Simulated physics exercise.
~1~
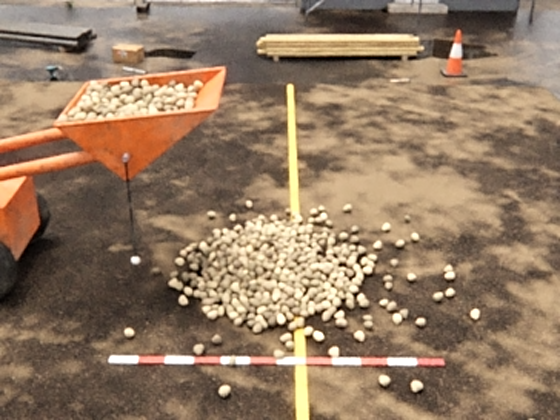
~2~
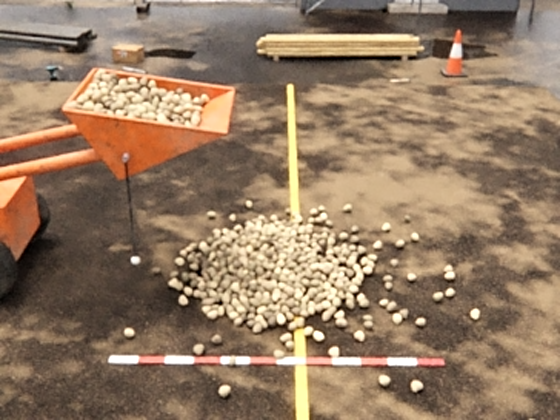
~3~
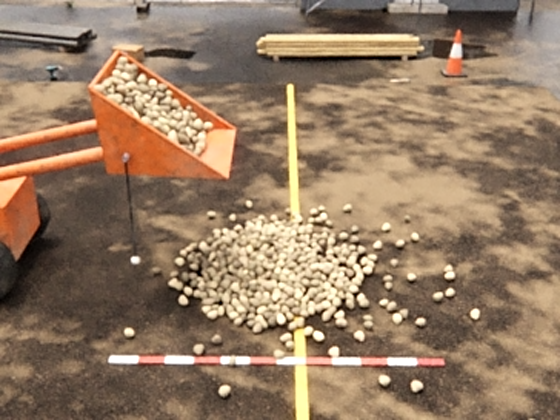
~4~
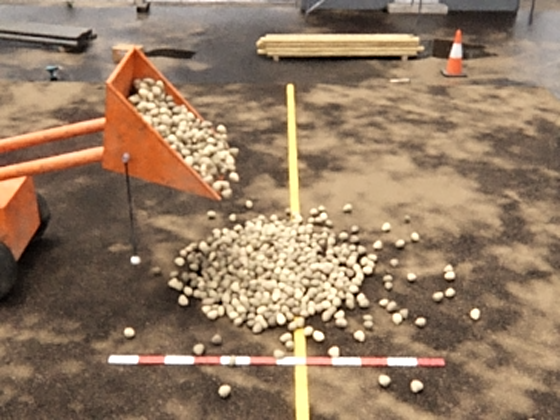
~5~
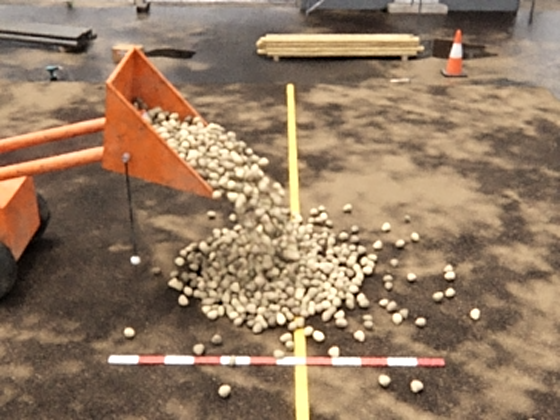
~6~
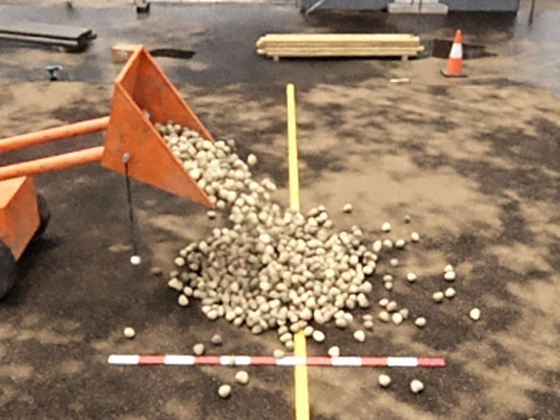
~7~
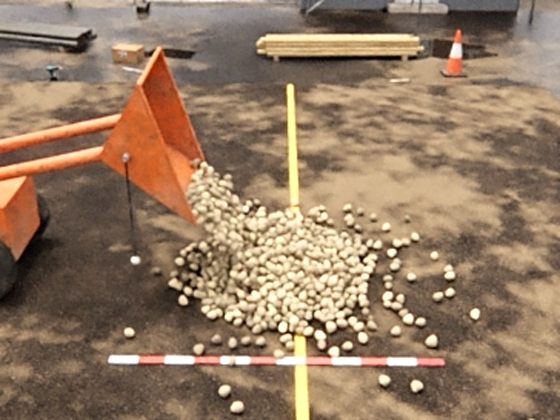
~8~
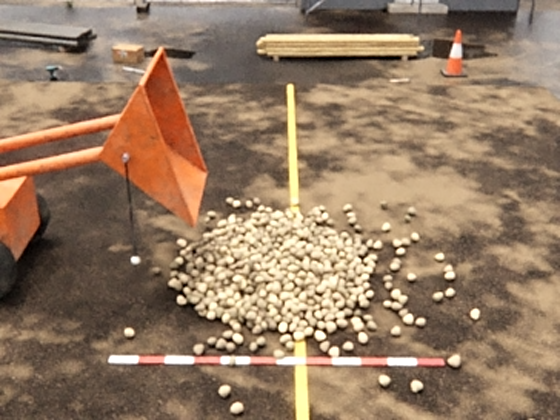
An orange skip full of pale, rounded stones is held out on two arms at the left of a dark, sandy-patched yard, seen from above. A loose heap of similar stones lies across a yellow painted line, with a red and white staff in front and timber and a traffic cone behind. The skip tips to the right, and its stones slide towards the lip. It tilts more steeply and they pour onto the heap's left side, a few rolling past the staff. The skip ends empty and still above a broader heap straddling the line.
